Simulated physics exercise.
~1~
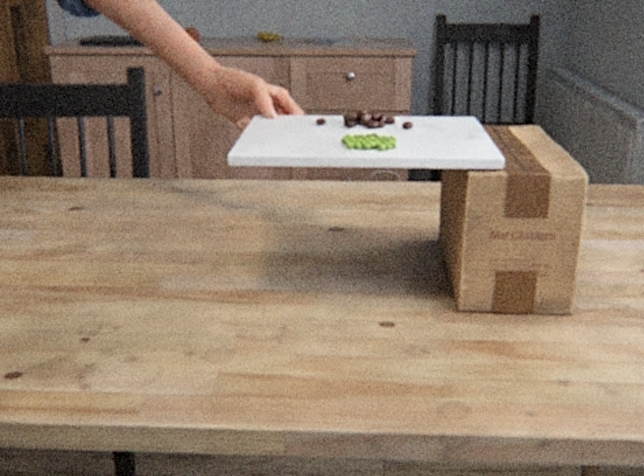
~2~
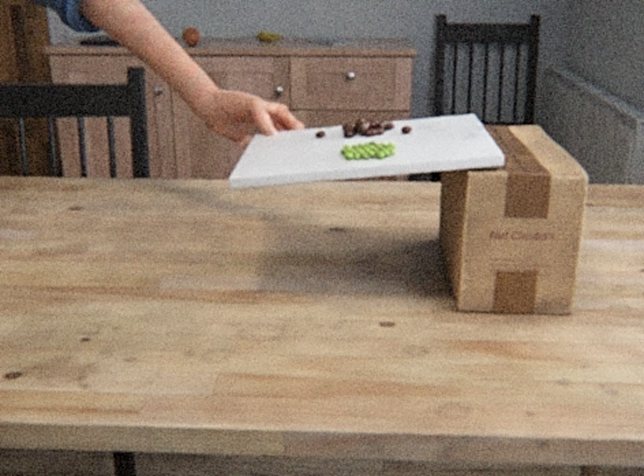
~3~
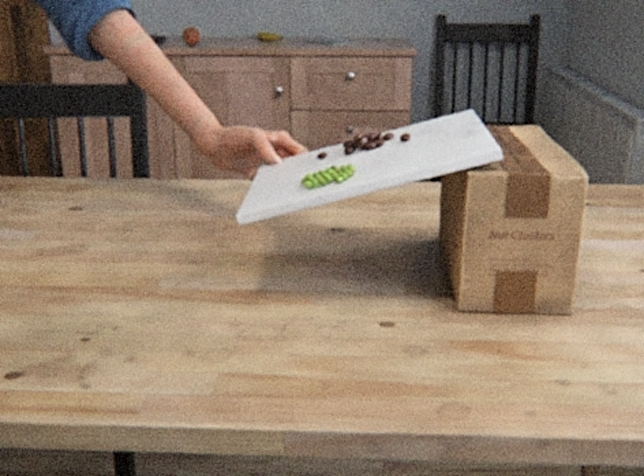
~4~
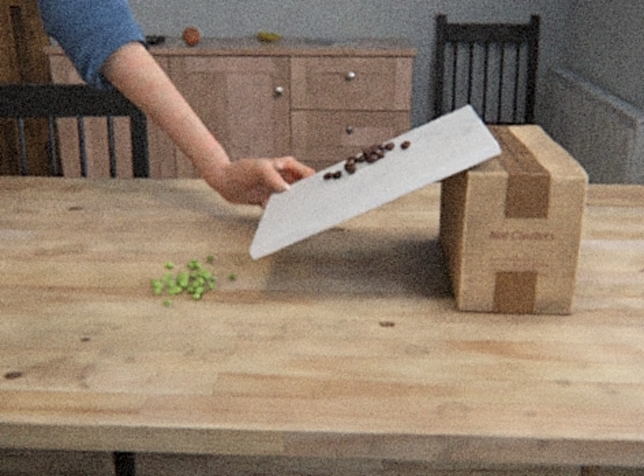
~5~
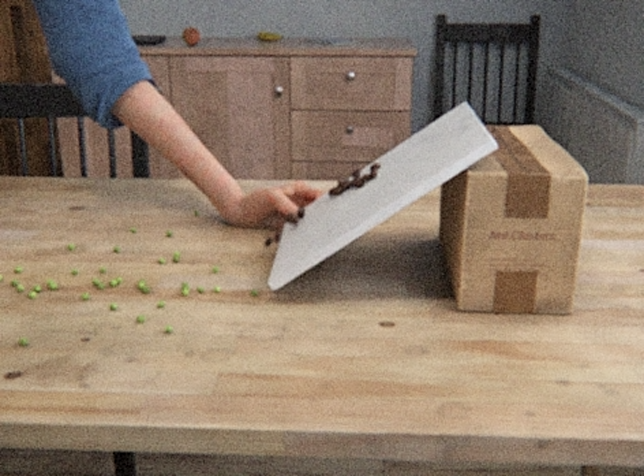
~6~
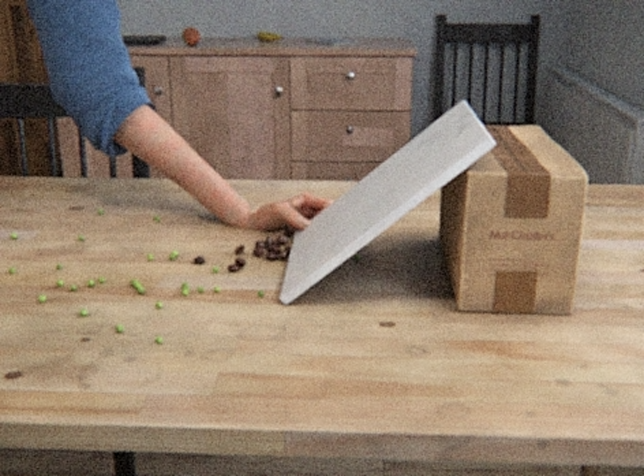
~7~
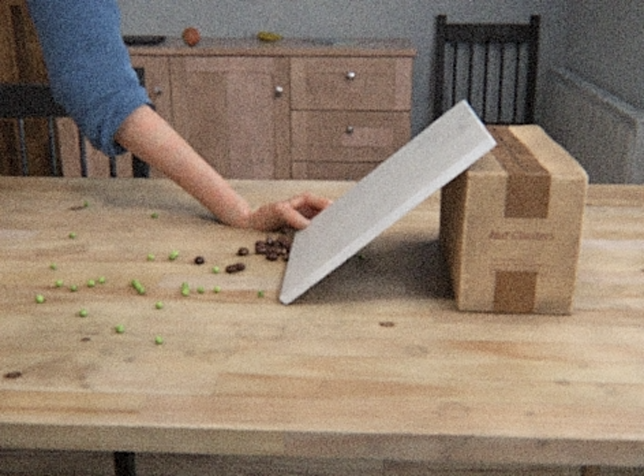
At the start, a hand holds the left end of a white board level above a wooden table, its right end resting on a cardboard box, with small green pieces in front of a group of dark brown beans. The hand lowers the left end, and the green pieces slide down first, dropping off and scattering leftward across the table. As the board steepens, the brown beans slide down after them. The lower edge comes to rest on the table, with most beans clustered near the board's foot and hand, while the green pieces lie spread farther left.
